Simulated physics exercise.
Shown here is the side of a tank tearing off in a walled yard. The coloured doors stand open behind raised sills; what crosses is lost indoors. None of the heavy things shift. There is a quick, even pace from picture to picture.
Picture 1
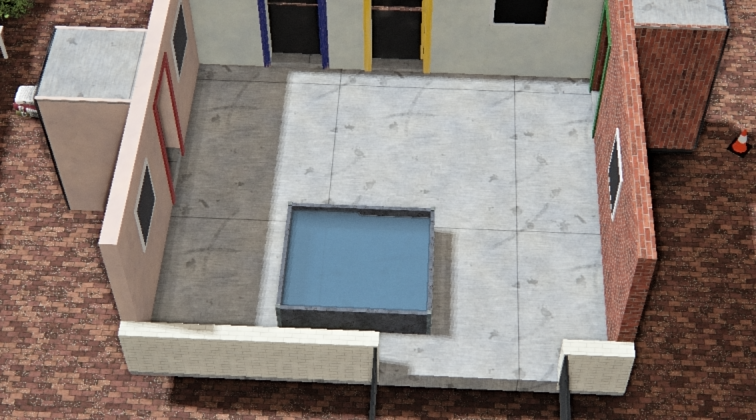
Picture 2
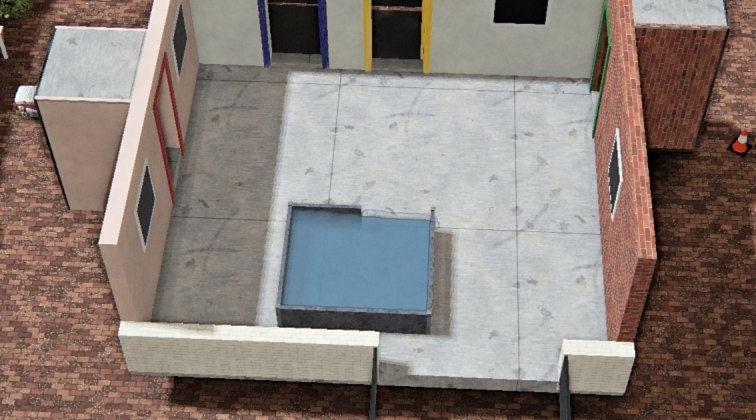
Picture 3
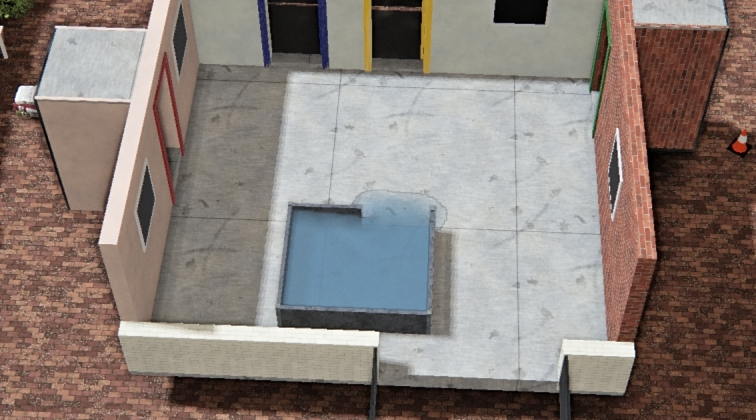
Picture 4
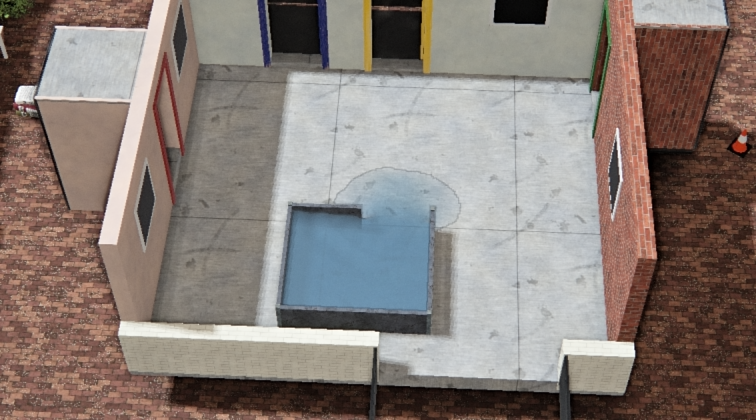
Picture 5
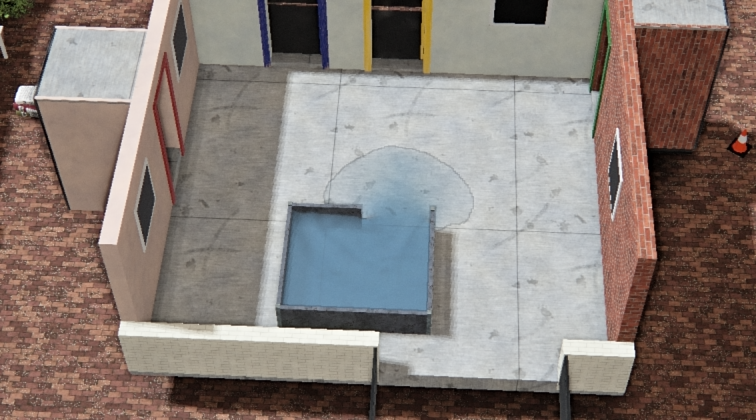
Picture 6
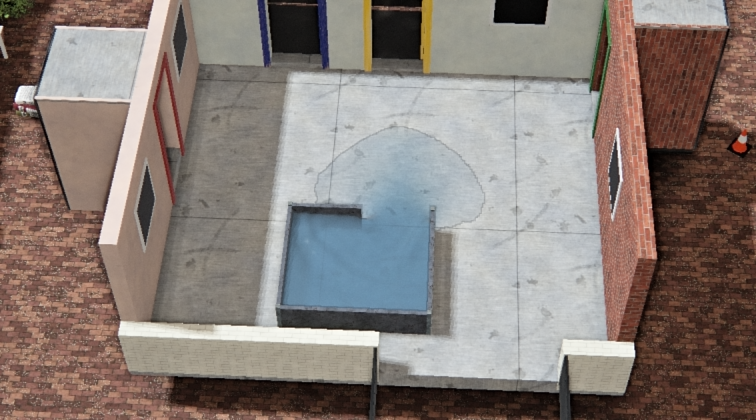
Blue water fills a square, dark-rimmed tank in a pale concrete yard, seen from high above by a still camera. Cream, pink and brick walls enclose the yard, with blue- and yellow-framed doorways at the back and reddish paving outside. The right part of the tank's far side opens, and water pours through the gap, spreading backward and sideways across the floor in a widening, rounded sheet.
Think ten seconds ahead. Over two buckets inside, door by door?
Door by door: The green door over; the red door not over; the blue door not over; the yellow door over.
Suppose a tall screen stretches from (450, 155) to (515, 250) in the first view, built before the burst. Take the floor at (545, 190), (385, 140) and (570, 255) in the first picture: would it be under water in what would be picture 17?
In order: Untouched, soaked, untouched.
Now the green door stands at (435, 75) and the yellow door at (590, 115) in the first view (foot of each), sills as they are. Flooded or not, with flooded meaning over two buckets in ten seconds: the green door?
What follows is that the green door gets beyond it.
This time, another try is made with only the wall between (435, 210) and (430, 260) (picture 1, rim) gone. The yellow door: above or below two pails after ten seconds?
The yellow door falls short.
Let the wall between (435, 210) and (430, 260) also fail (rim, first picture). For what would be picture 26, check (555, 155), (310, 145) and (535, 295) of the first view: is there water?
In turn: Inundated, then untouched, then inundated.
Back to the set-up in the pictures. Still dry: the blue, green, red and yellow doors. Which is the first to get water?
It is the yellow-painted one.
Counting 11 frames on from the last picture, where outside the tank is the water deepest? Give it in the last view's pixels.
Around (409, 223).
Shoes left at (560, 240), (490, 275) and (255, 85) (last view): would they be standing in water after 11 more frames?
Result, as listed: Not wetted / not wetted / not wetted.
A moment on, water covers 25 % of the floor; the green door not reached, the red door not reached, the blue door not reached, the yellow door wet at the sill, nothing in.
Next, water covers 35 % of the floor; the green door not reached, the red door not reached, the blue door wet at the sill, nothing in, the yellow door over two buckets in.
Then, water covers 40 % of the floor; the green door under two buckets in, the red door not reached, the blue door wet at the sill, nothing in, the yellow door far over two buckets in.
Later, water covers 55 % of the floor; the green door over two buckets in, the red door wet at the sill, nothing in, the blue door wet at the sill, nothing in, the yellow door far over two buckets in.
In the end, water covers 90 % of the floor; the green door far over two buckets in, the red door wet at the sill, nothing in, the blue door wet at the sill, nothing in, the yellow door far over two buckets in.
